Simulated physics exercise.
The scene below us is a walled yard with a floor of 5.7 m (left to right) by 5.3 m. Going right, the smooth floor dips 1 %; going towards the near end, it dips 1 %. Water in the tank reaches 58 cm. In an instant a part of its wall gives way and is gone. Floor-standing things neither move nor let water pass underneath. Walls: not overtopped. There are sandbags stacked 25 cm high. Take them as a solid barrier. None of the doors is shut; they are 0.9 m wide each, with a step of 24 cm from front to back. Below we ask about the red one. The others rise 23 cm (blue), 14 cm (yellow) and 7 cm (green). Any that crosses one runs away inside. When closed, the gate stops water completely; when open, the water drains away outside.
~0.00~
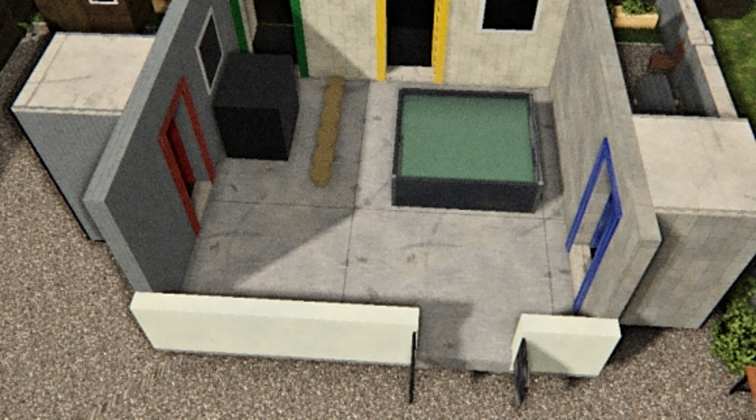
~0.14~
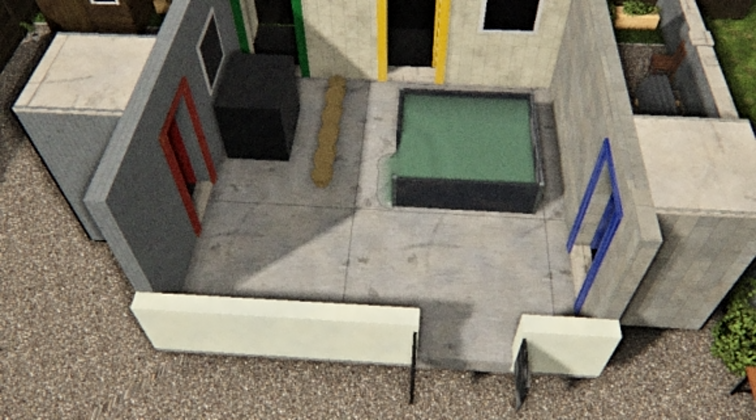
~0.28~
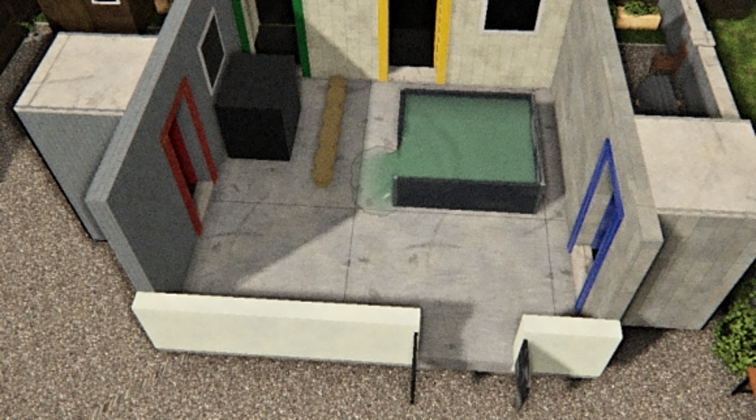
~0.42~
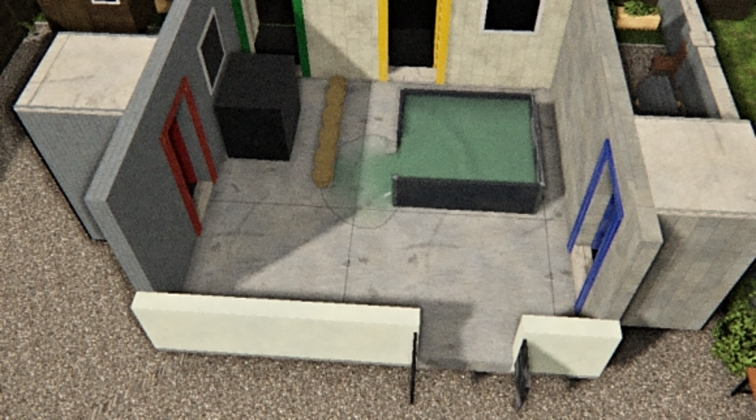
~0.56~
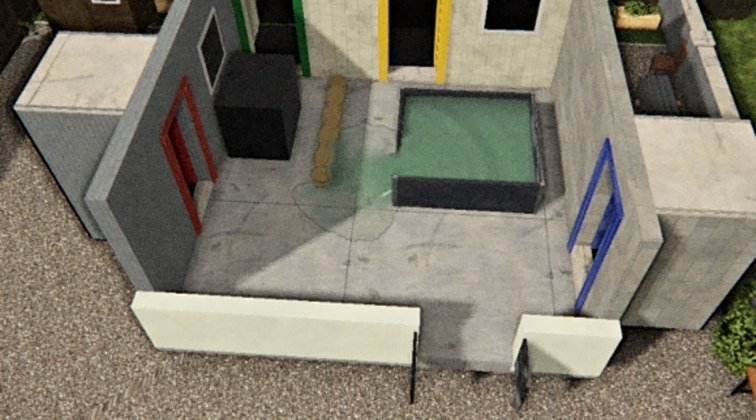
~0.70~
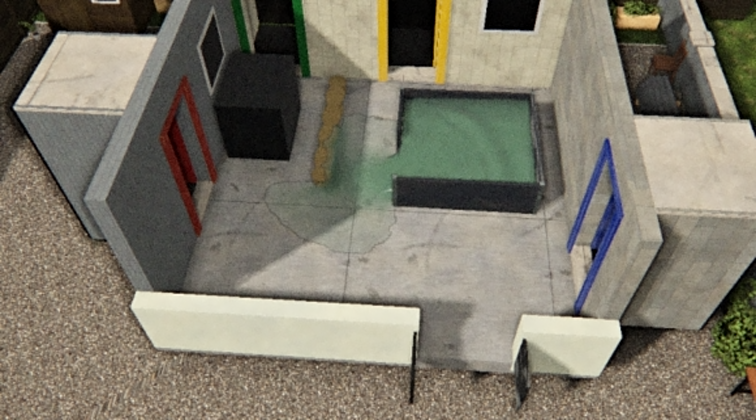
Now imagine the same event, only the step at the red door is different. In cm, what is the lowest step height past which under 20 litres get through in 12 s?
Close to 10.5 cm is just enough.
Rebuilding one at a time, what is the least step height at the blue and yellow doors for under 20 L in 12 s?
Roughly 10.0 cm for the blue door and roughly 9.5 cm for the yellow door.
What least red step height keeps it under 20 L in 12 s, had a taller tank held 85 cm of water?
Minimum height: Approx. 20 cm.
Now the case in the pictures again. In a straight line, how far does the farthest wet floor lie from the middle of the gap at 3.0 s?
4.2 m.
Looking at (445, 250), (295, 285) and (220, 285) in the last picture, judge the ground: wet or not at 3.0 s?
Listed order - unwetted, soaked through, soaked through.
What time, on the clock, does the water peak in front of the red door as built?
Peak time: About 2.2 s.
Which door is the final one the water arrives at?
The blue one.
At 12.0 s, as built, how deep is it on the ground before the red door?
Some 6.5 centimetres.
After 1.4 s water covers 30 % of the floor, deepest (40 cm) near (336, 175); 8 cm at the red door, 0 litres in over its 8 cm step.
After 3.0 s water covers 55 % of the floor, deepest (28 cm) near (336, 175); 13 cm at the red door, 23 litres in over its 8 cm step.
After 12.0 s water covers 95 % of the floor, deepest (13 cm) near (548, 348); 7 cm at the red door, 49 litres in over its 8 cm step.
At the red door as built, the water arrived by 1.1 s and peaked near 15 cm at 2.2 s.
Run again over the same 12 s with other heights there, 35 litres in over 9 cm, 10 litres over 12 cm. The limit of 20 litres is kept from about 10.5 cm up.
